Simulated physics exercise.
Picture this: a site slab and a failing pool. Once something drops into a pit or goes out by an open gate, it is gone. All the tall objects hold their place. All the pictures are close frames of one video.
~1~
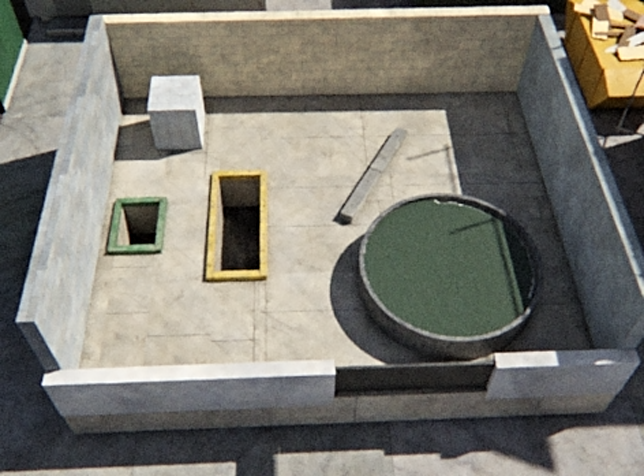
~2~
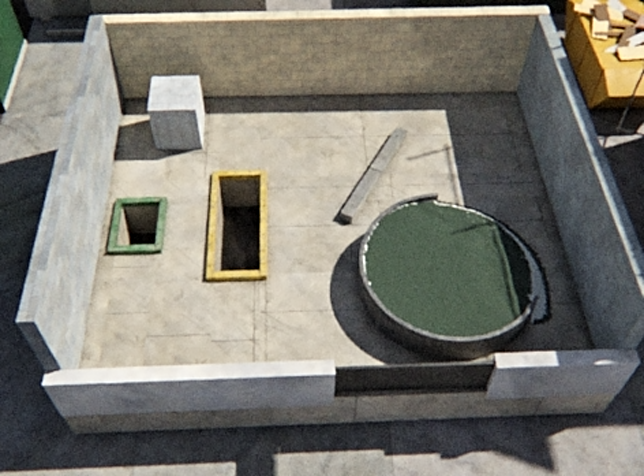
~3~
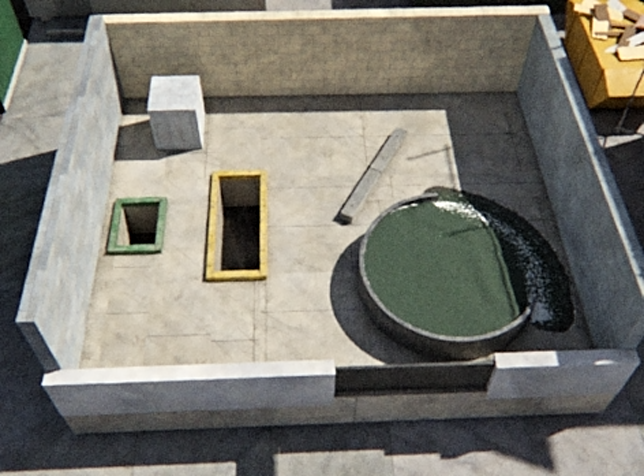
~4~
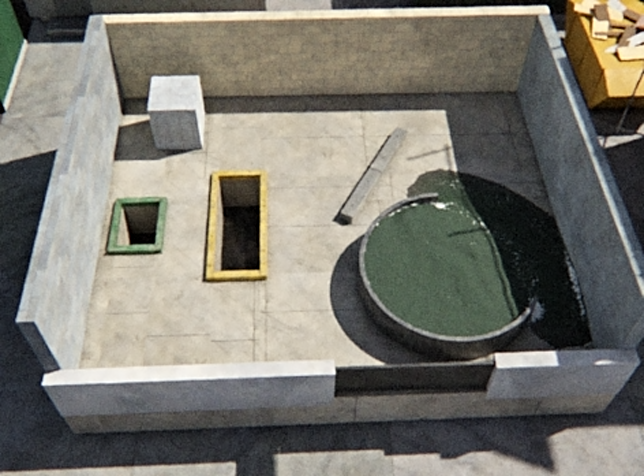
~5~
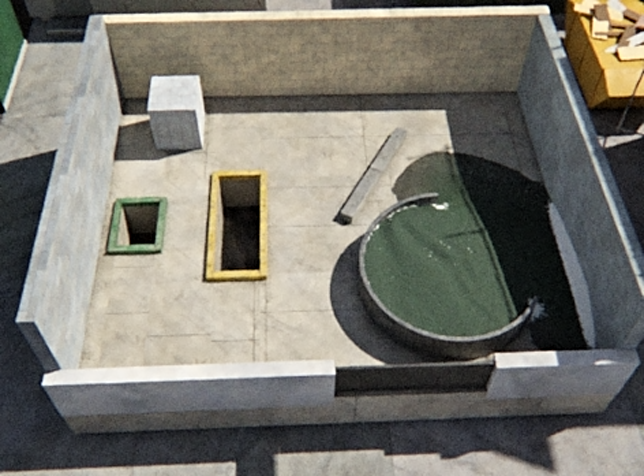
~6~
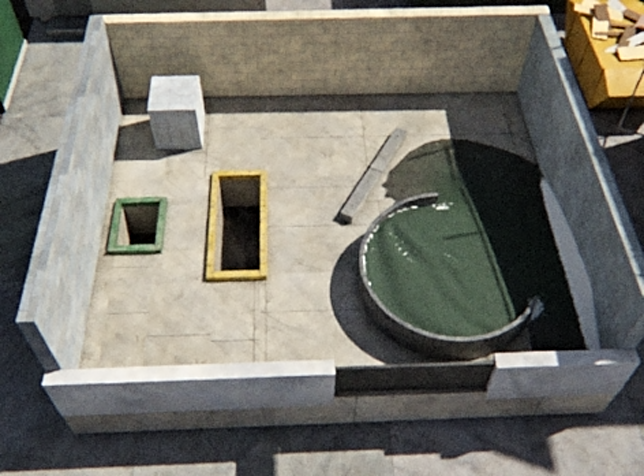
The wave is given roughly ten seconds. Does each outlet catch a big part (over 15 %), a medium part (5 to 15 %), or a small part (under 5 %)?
Parts caught - gate: A small part; green pit: A small part; yellow pit: A small part.
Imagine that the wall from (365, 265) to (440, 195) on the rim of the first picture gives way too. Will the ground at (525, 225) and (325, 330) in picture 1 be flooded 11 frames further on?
Well, the first place ends up left untouched, and the second one left untouched.
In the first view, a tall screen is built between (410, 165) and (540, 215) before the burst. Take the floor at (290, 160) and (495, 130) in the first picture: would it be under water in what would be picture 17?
Taking them in the order asked, the first is not reached and the second is inundated.
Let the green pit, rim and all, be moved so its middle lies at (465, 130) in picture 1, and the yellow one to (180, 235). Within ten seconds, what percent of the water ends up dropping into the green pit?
Share for the green pit: 12 percent.
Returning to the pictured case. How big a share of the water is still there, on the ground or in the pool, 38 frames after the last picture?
About 100 per cent.
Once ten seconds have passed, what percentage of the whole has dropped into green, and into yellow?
Estimated: 0 per cent and 0 per cent respectively.
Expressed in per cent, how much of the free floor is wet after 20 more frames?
I reckon 40 per cent or so.
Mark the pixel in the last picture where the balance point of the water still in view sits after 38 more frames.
About (412, 210).
A moment on, water covers 25 % of the floor; the gate 0 %, the green pit 0 %, the yellow pit 0 %.
Next, water covers 25 % of the floor; the gate 0 %, the green pit 0 %, the yellow pit 0 %.
Then, water covers 40 % of the floor; the gate 0 %, the green pit 0 %, the yellow pit 0 %.
Later, water covers 85 % of the floor; the gate 0 %, the green pit 0 %, the yellow pit 0 %.
In the end, water covers 95 % of the floor; the gate 0 %, the green pit 0 %, the yellow pit 0 %.
